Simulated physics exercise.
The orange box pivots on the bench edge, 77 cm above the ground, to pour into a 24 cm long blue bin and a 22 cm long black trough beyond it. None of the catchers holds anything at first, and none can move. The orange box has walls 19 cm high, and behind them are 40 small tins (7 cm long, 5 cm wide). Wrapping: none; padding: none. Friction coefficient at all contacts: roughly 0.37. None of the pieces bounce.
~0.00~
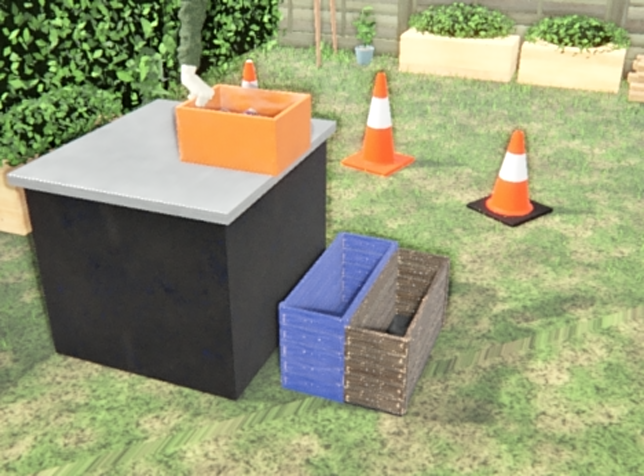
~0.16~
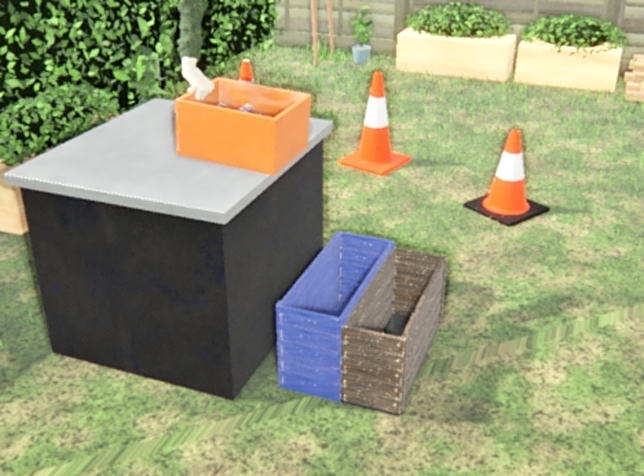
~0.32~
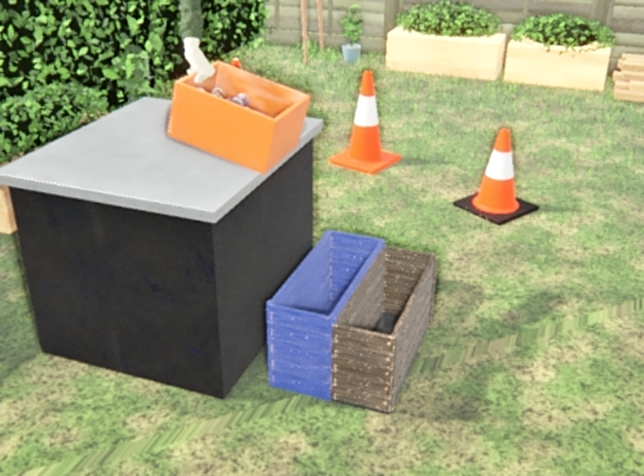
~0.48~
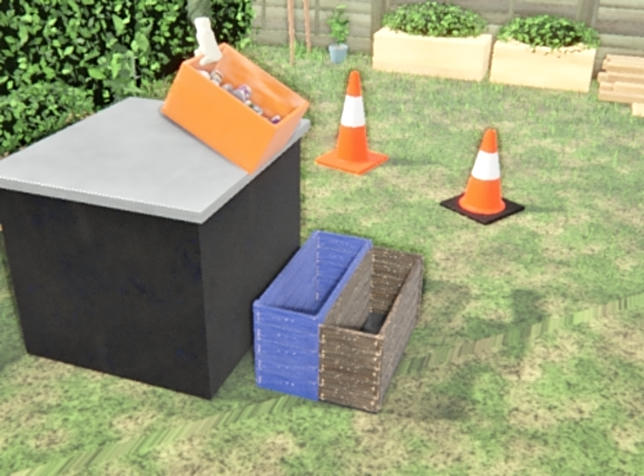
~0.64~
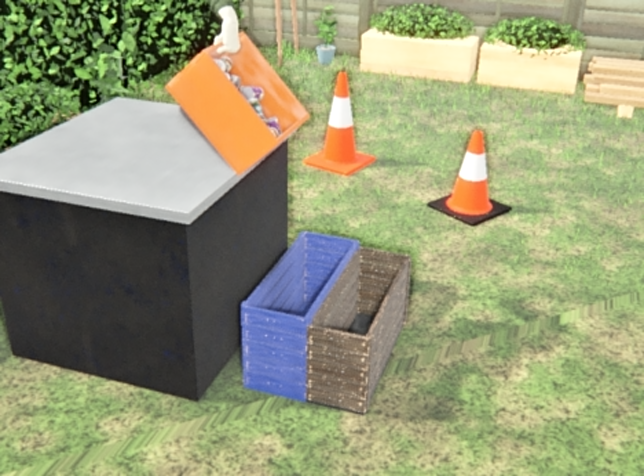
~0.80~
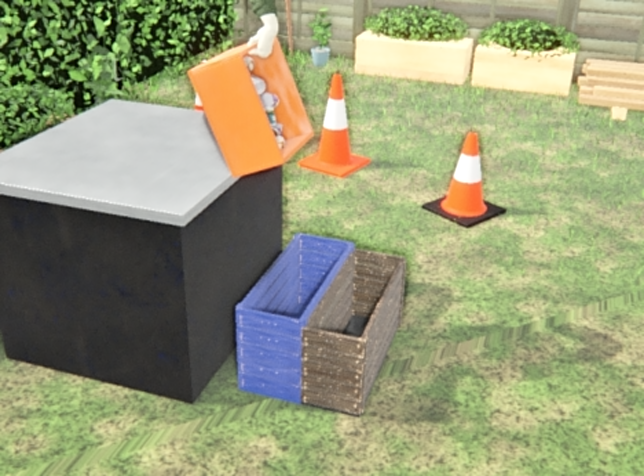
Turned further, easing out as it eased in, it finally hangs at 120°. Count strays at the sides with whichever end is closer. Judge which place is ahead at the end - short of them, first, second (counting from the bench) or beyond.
Ahead at the end: Farther.
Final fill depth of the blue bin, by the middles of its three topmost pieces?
3 cm or thereabouts.
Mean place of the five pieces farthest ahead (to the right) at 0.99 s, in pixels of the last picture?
Centre approx. at (295, 147) px.
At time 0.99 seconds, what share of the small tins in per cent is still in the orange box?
I'd say close to 100 per cent of it is still inside.
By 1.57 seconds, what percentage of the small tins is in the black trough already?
Around 55 per cent at that point.
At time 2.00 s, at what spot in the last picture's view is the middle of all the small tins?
Centre: Approx. (355, 354).
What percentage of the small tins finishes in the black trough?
About 80 per cent.
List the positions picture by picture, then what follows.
In the first picture (places track the rim corner closest to us here), orange box (272, 119); black trough (403, 339); tipped 0°; all still inside.
In the second picture, orange box (273, 119); tipped 4°.
In the third picture, orange box (273, 120); tipped 14°.
In the fourth picture, orange box (274, 126); tipped 29°.
In the fifth picture, orange box (277, 140); tipped 47°.
In the sixth picture, orange box (283, 159); black trough (360, 340); tipped 67°; all still inside.
After 0.99 s, tilt 89°; 39 still in the orange box and 1 in the air.
After 1.23 s, tilt 110°; 29 still in the orange box, 1 in the black trough and 10 in the air.
After 1.57 s, tilt 120°; 5 still in the orange box, 3 in the blue bin, 22 in the black trough, 1 on the ground beyond the black trough and 9 in the air.
Outcome (at 2.00 s), 4 in the blue bin, 33 in the black trough and 3 on the ground beyond the black trough.
